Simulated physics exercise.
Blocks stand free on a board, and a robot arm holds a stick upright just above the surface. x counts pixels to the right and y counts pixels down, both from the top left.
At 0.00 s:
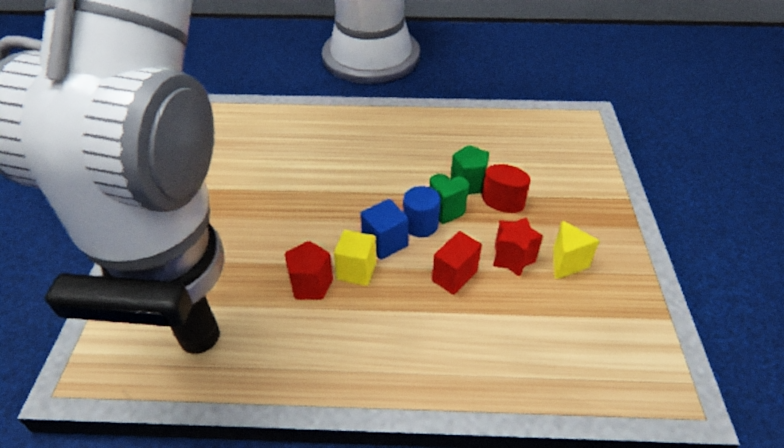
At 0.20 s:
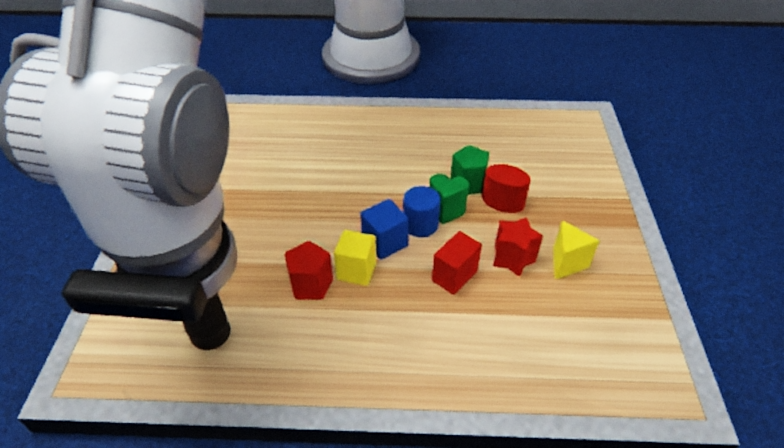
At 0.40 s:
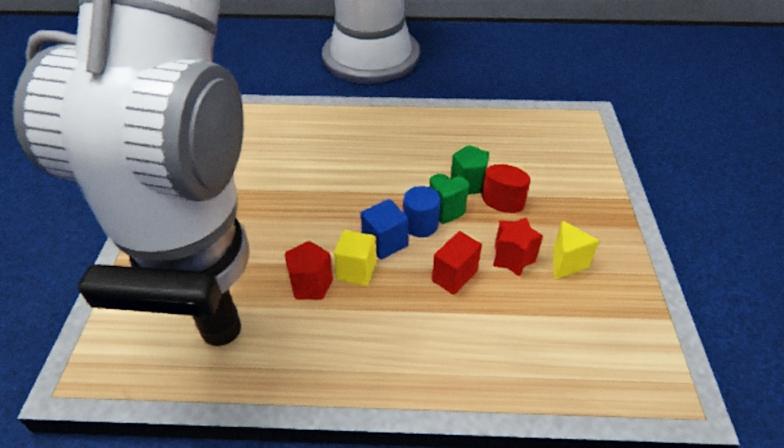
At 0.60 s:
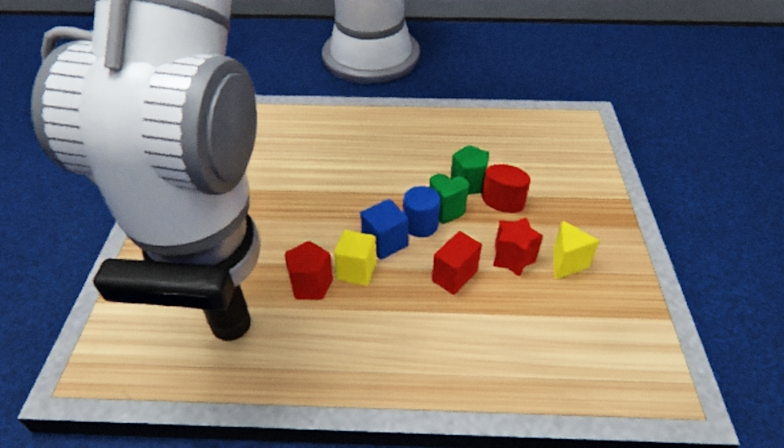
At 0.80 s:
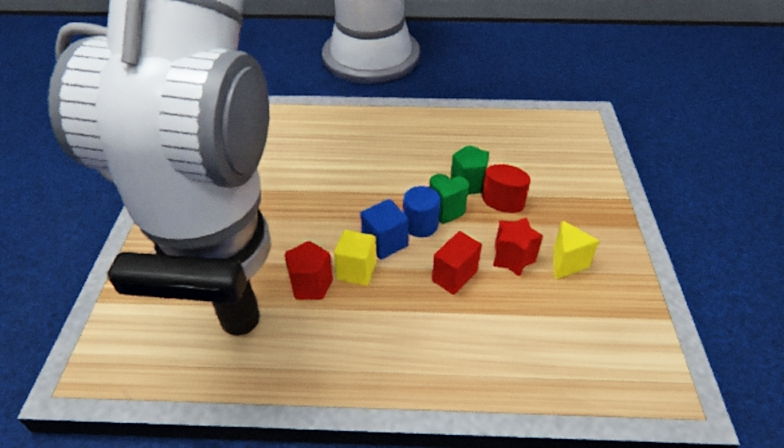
The robot arm moves its black stick slightly right over the board, touching no blocks.
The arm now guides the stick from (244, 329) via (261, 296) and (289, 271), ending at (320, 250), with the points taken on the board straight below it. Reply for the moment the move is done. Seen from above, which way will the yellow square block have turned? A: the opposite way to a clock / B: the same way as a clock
A (the opposite way to a clock)
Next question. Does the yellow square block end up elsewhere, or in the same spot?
The result: It moves.
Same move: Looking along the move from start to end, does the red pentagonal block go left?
It seems not.
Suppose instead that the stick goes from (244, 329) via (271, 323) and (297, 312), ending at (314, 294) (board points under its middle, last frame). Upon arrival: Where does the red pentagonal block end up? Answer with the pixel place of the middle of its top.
In the picture, that point is around (320, 238).
What follows on the original path. One third of the way, stick (259, 286); nothing pushed yet.
Two thirds of the way, stick (288, 261); red pentagonal block (319, 254), turned 40° clockwise; yellow square block (358, 244), turned 15° anticlockwise.
At the end, stick (318, 241); red pentagonal block (327, 253), turned 60° clockwise; yellow square block (366, 247), turned 25° anticlockwise; blue square block unmoved.
